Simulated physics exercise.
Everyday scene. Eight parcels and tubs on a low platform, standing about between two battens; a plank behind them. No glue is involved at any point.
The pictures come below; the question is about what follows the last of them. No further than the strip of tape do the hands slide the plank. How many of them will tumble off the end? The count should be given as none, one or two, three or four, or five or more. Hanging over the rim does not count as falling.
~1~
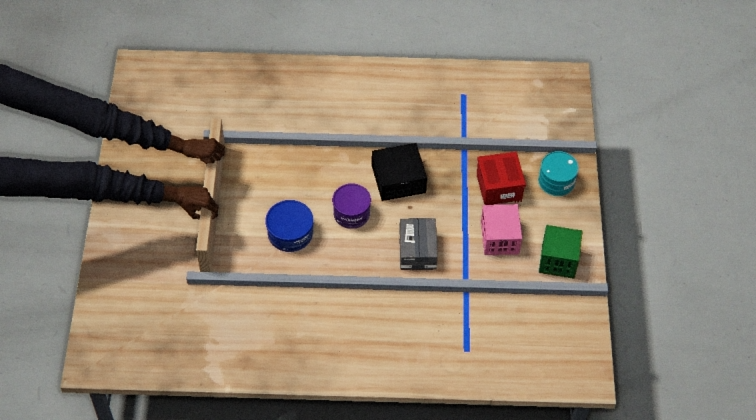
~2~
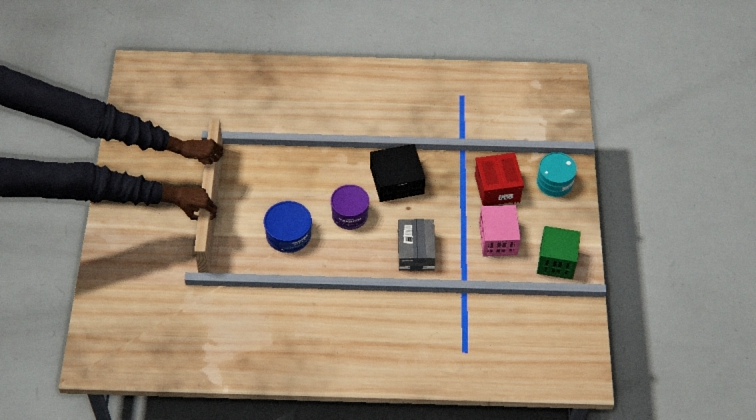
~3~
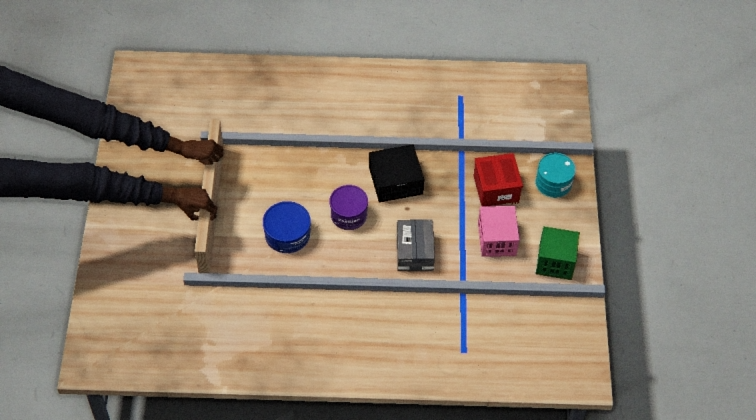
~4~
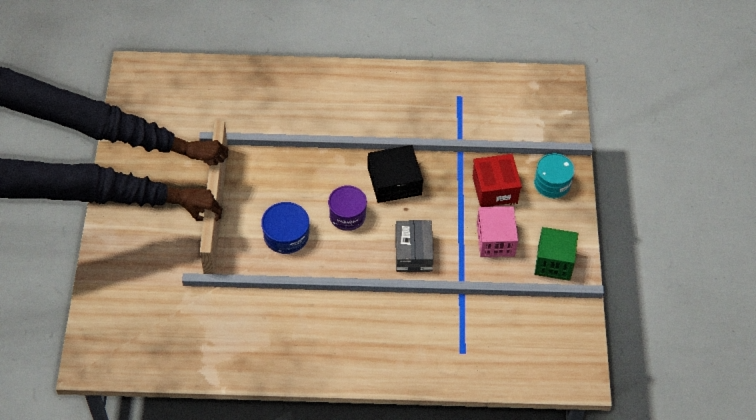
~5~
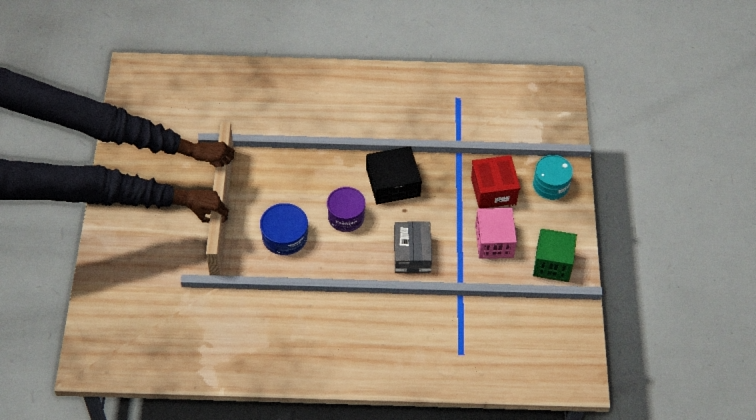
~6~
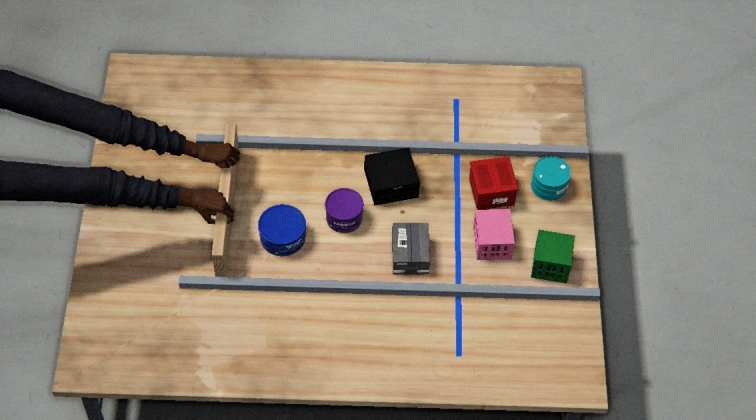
Fallen: None.
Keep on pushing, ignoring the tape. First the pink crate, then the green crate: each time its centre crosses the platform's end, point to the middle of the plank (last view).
The pink crate gives roughly (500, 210), the green crate roughly (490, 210).
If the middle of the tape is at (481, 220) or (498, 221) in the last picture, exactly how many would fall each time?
The counts would come to 0 and 2.
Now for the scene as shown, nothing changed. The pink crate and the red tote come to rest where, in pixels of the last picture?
The pink crate settles near (552, 221); as for the red tote, near (524, 187).
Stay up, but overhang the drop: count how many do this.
So the number is 0.
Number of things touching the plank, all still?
3.
Soon after, none off yet; turquoise canister at rest near (551, 179); green crate at rest near (553, 257); red tote at rest near (493, 184).
At rest, the number that fall off is zero.
